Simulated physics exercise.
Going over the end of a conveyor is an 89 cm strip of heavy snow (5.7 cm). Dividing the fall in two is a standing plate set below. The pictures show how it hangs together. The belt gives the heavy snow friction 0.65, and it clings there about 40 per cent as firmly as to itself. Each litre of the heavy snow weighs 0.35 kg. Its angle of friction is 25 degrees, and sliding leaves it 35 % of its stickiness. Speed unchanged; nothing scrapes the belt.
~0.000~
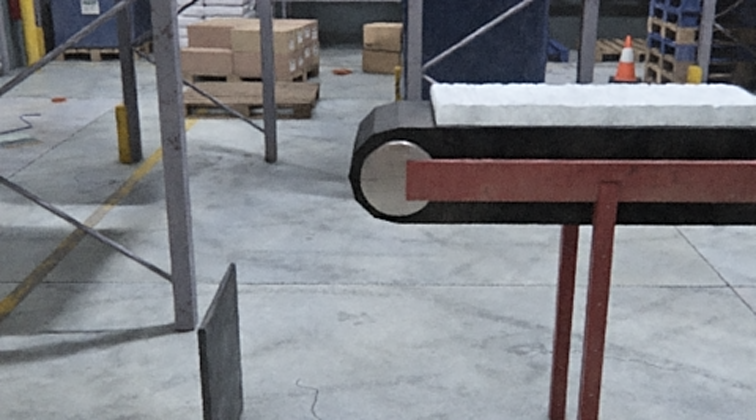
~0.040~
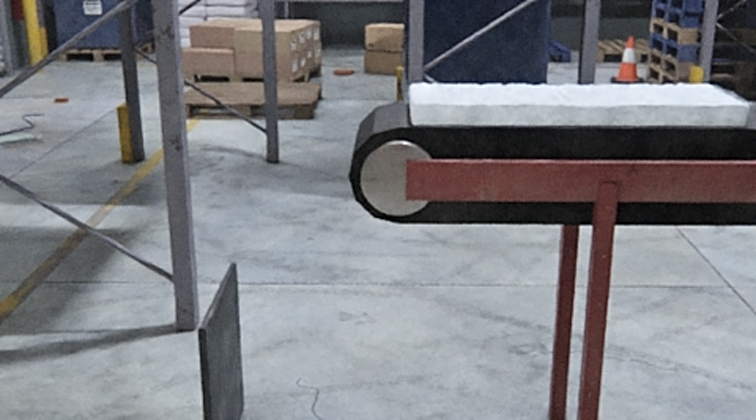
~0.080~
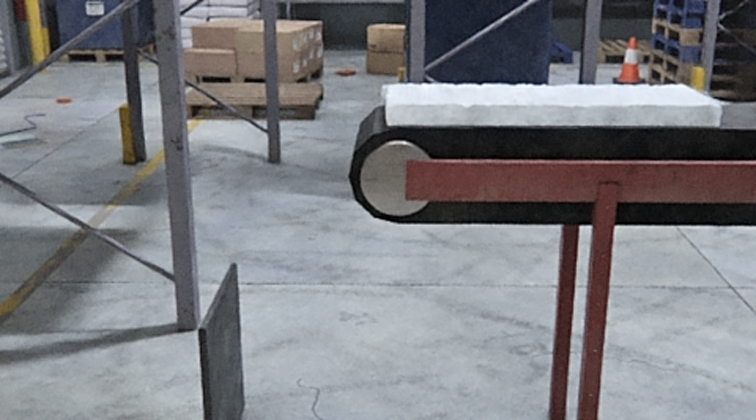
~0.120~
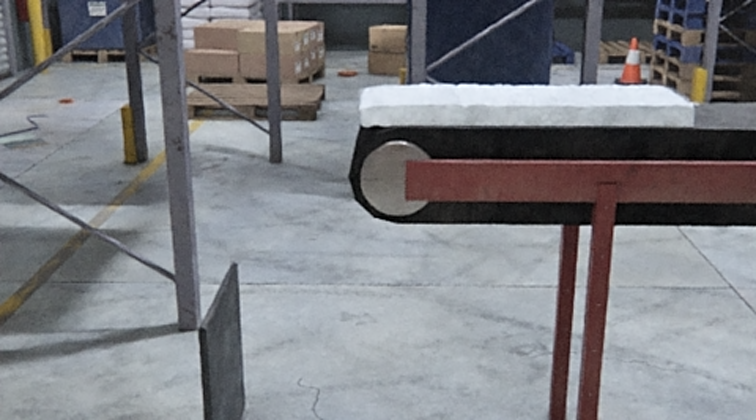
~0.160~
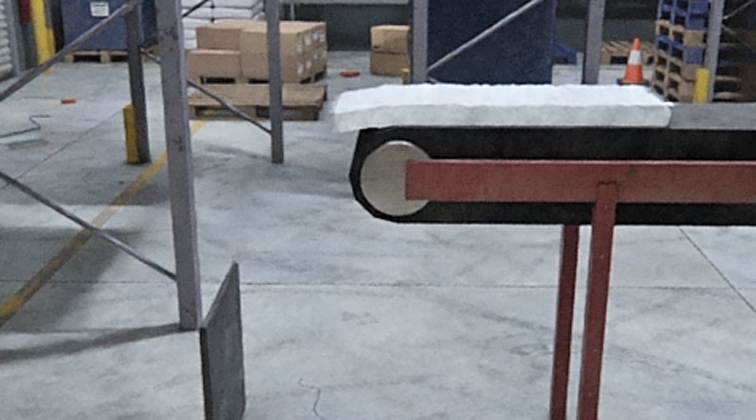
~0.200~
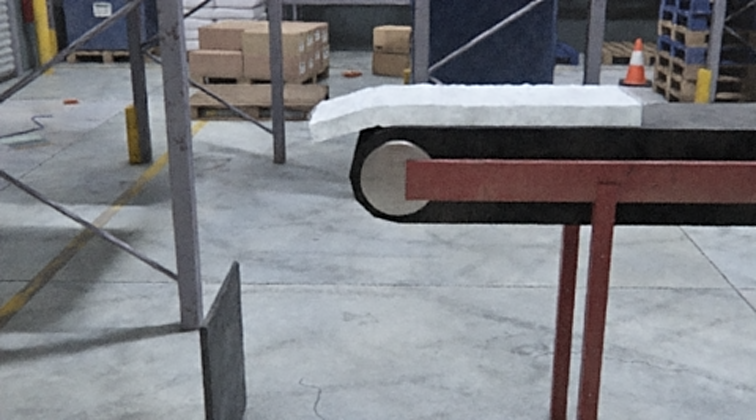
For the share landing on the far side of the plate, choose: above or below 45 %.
Expect above.
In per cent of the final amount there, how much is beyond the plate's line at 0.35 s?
Around 0 out of 100.
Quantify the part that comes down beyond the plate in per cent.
Roughly 100 percent.
By 0.35 s, 0 % is beyond the plate's line.
By 0.53 s, 32 % is beyond the plate's line.
By 0.71 s, 60 % is beyond the plate's line.
By 0.90 s, 99 % is beyond the plate's line.
By 2.01 s, at the end, 99 % is beyond the plate's line.
